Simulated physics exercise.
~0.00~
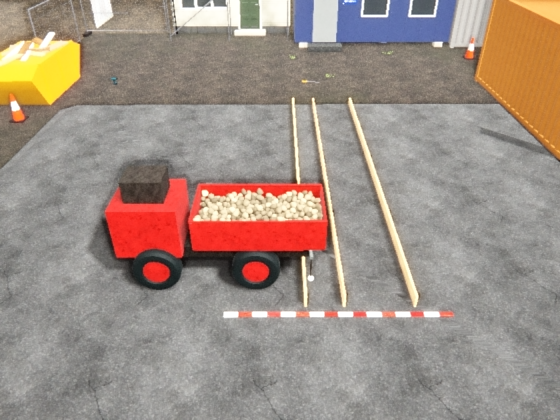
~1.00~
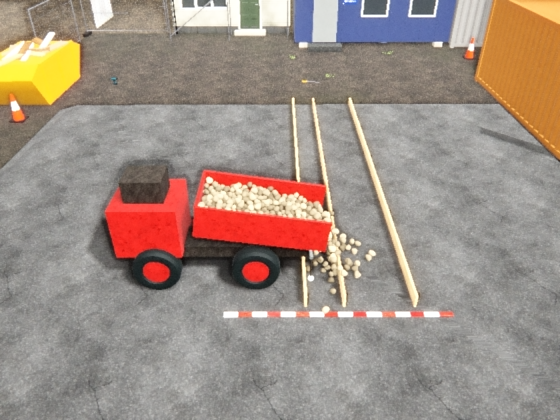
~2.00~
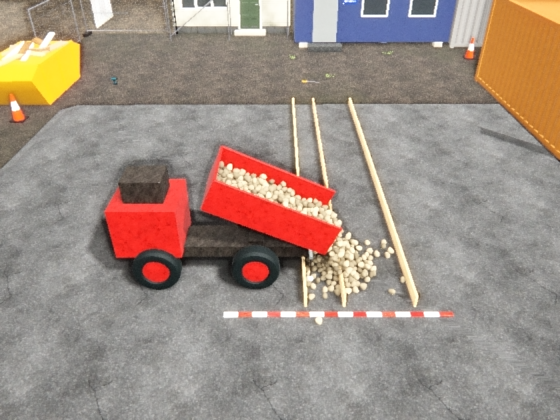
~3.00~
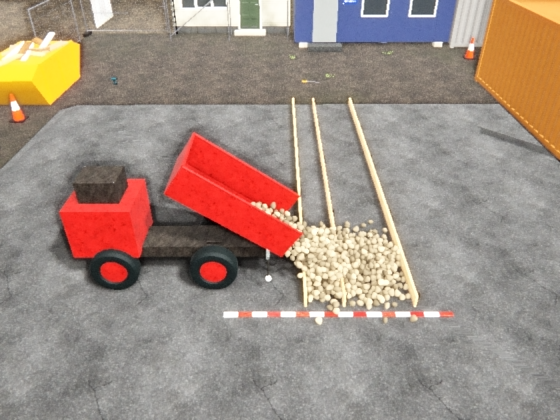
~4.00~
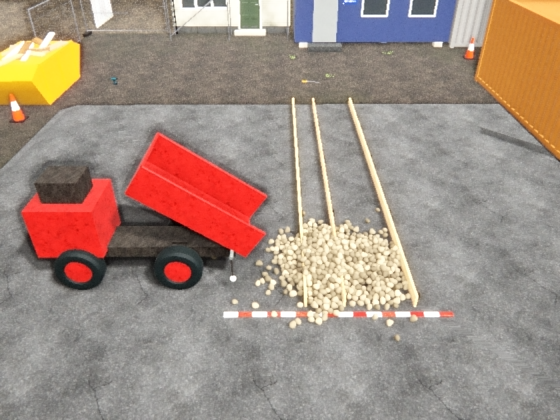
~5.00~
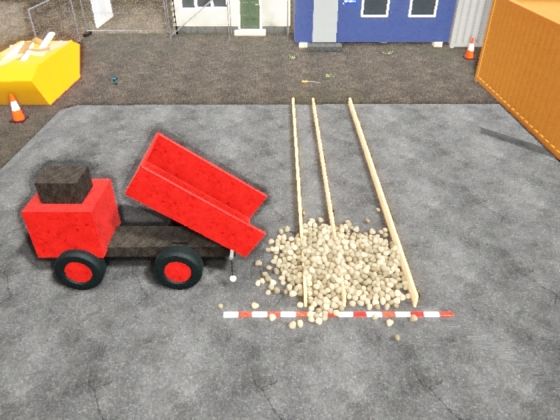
A red toy-like tipper truck raised its body and poured pale round stones off the right end, then rolled left as the rest slid out, leaving its tilted body empty and the stones heaped across the wooden planks beside a red and white strip.
